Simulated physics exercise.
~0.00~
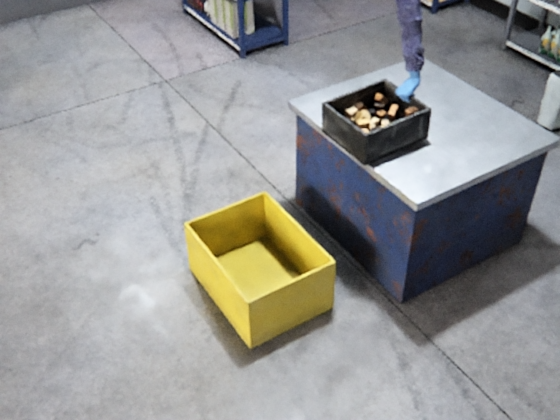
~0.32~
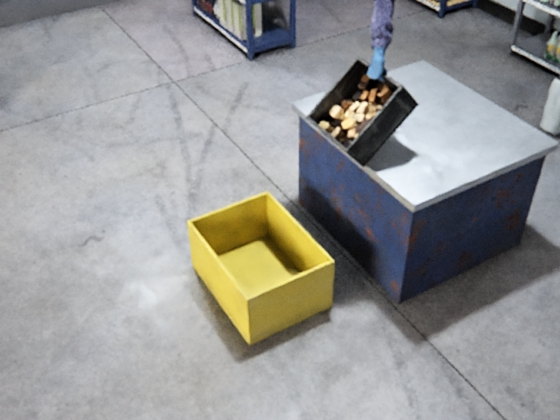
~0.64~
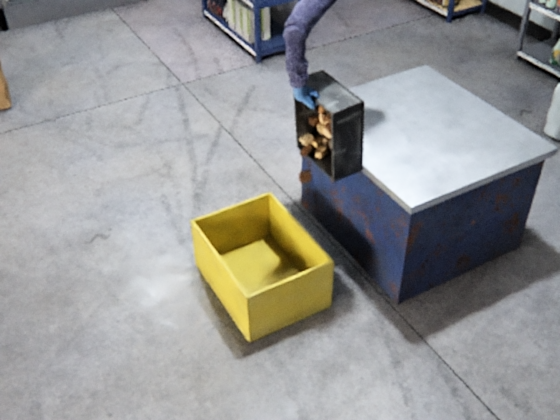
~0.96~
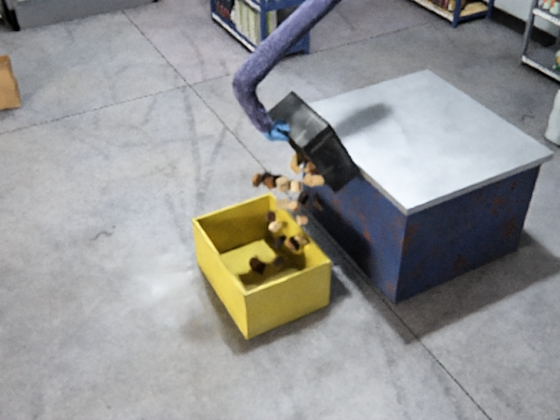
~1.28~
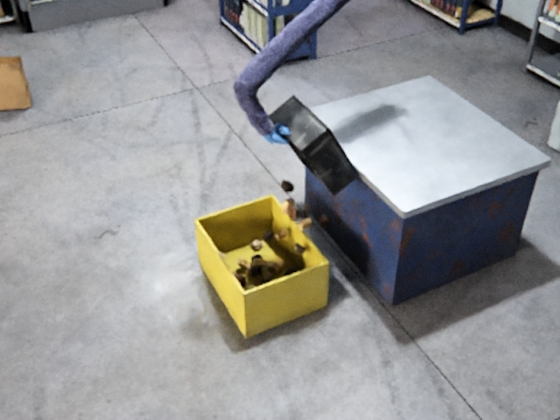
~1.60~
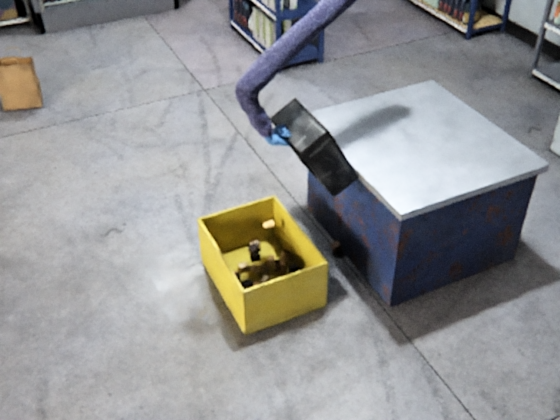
The clip opens on a black tote of wooden blocks sitting on a metal-topped blue bench, with an empty yellow tub on the concrete floor to its left. A blue-gloved hand lifts the tote and tilts it toward the tub. The tote moves left past the bench's edge and swings onto its side as the blocks begin to slide out. It tips further, and the blocks tumble down in a loose stream into the tub. The arm then holds the tote still, upturned, while a pile rests in the tub and one dark piece appears beside the bench's base.
